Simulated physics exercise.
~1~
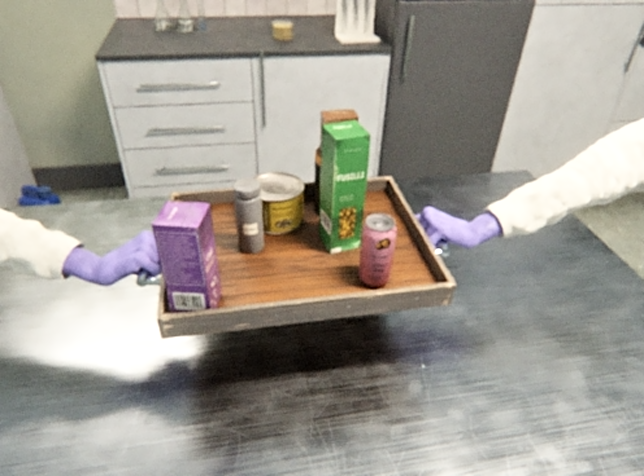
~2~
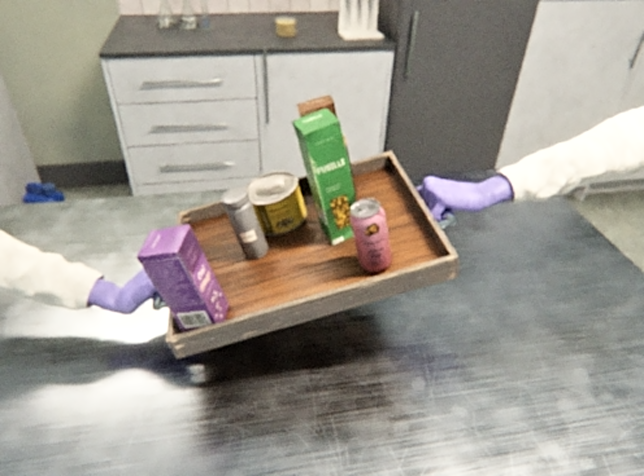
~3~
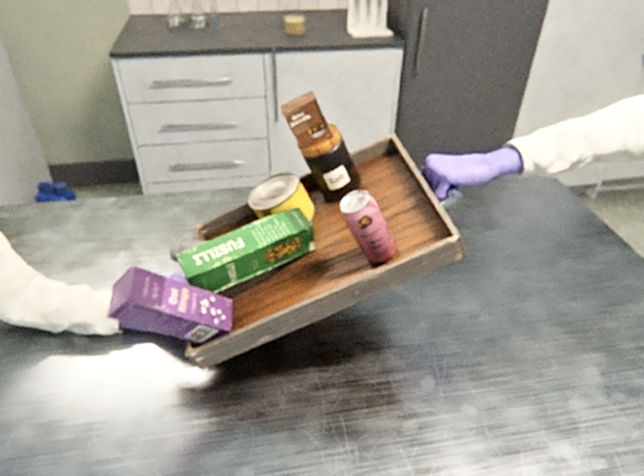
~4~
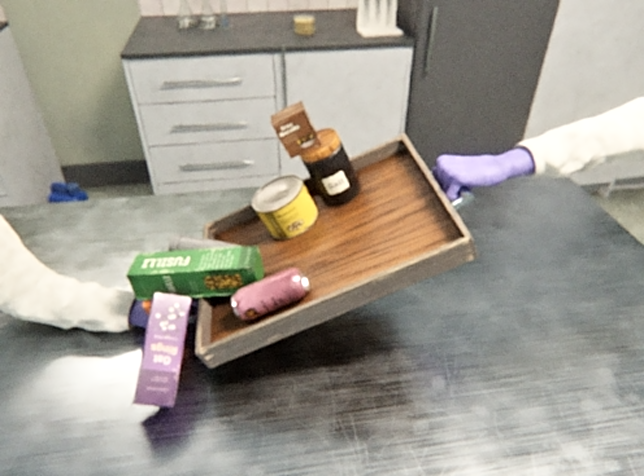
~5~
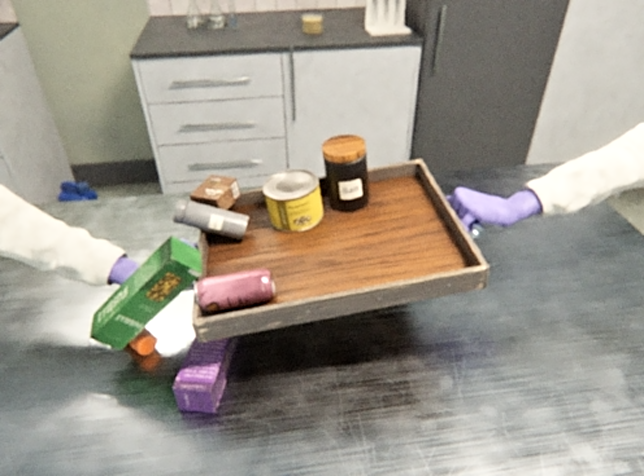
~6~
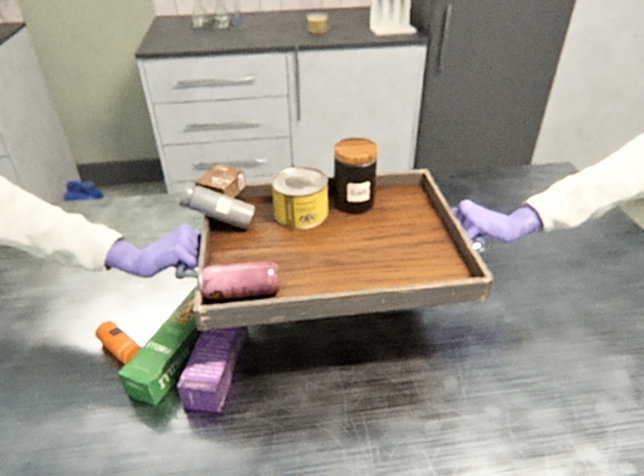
Wooden tray held by two purple-gloved hands tipping left, spilling purple and green cartons and an orange shaker, then levelling out.
